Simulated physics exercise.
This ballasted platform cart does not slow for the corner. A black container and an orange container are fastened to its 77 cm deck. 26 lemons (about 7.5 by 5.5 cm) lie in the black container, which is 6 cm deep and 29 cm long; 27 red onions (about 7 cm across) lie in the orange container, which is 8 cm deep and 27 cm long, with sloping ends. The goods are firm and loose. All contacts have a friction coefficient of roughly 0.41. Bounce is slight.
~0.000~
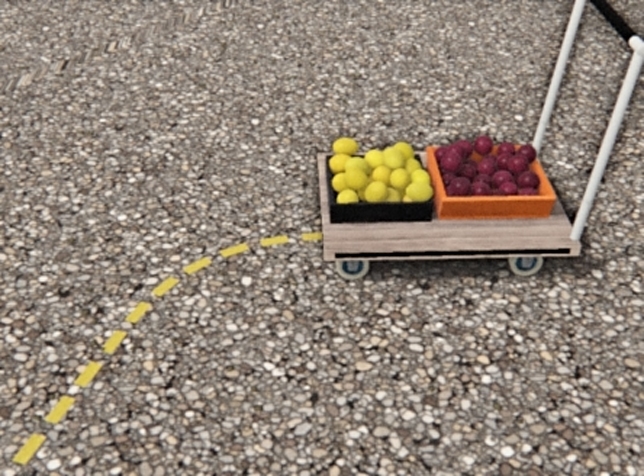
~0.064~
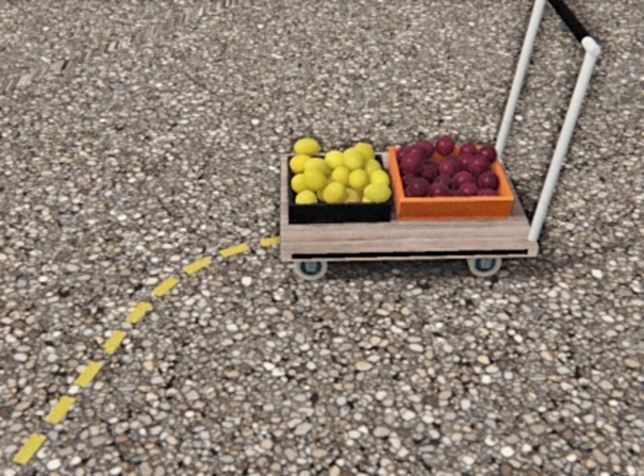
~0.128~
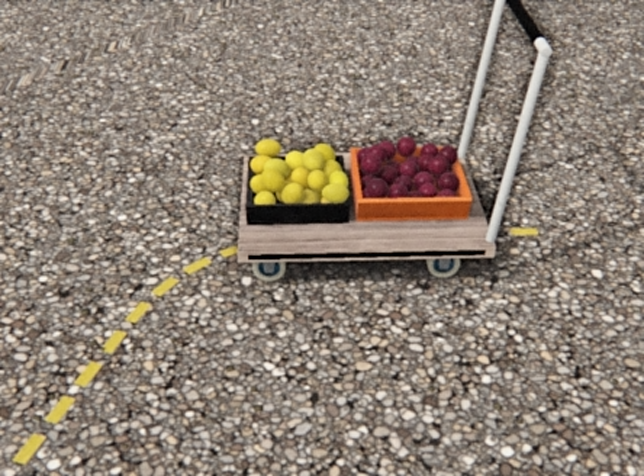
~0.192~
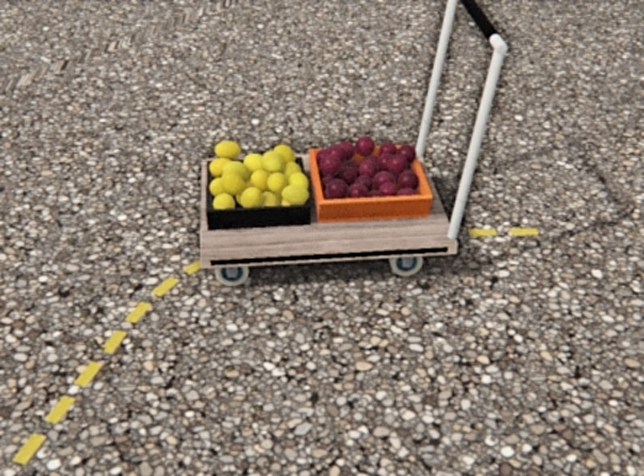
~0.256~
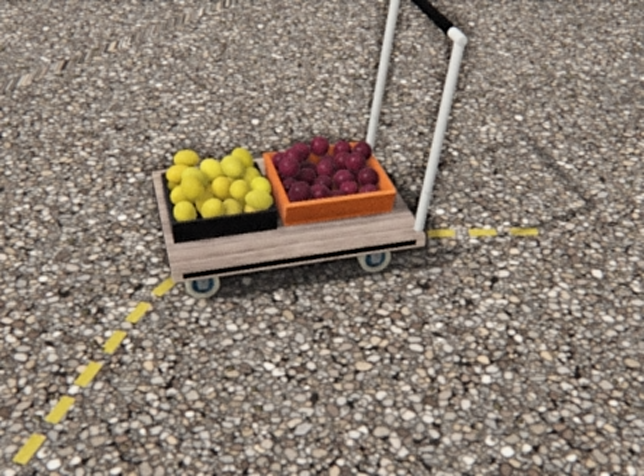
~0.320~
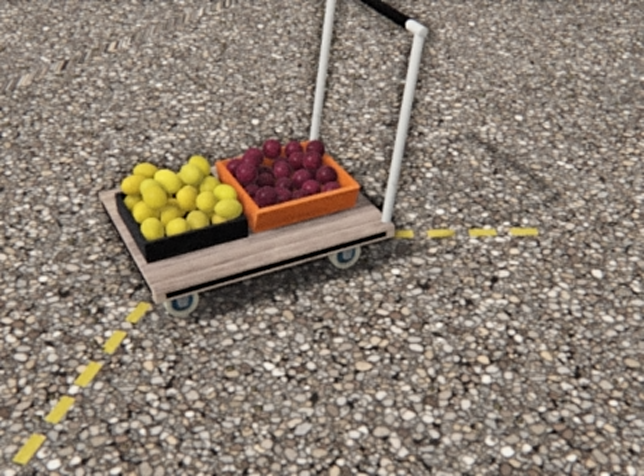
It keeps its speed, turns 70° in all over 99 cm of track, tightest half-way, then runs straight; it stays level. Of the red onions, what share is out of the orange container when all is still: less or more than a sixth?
The orange container loses fewer than one in six of its red onions.
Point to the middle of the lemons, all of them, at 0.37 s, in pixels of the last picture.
Near (153, 217).
After 0.37 s, black container 23 in, 3 out and orange container 27 in, 0 out.
After 0.47 s, black container 21 in, 5 out and orange container 27 in, 0 out.
After 0.62 s, black container 21 in, 5 out and orange container 26 in, 1 out.
Final count (at 1.07 s), black container 19 in, 7 out and orange container 25 in, 2 out. Asked share, 2 of 27, 7 per cent.
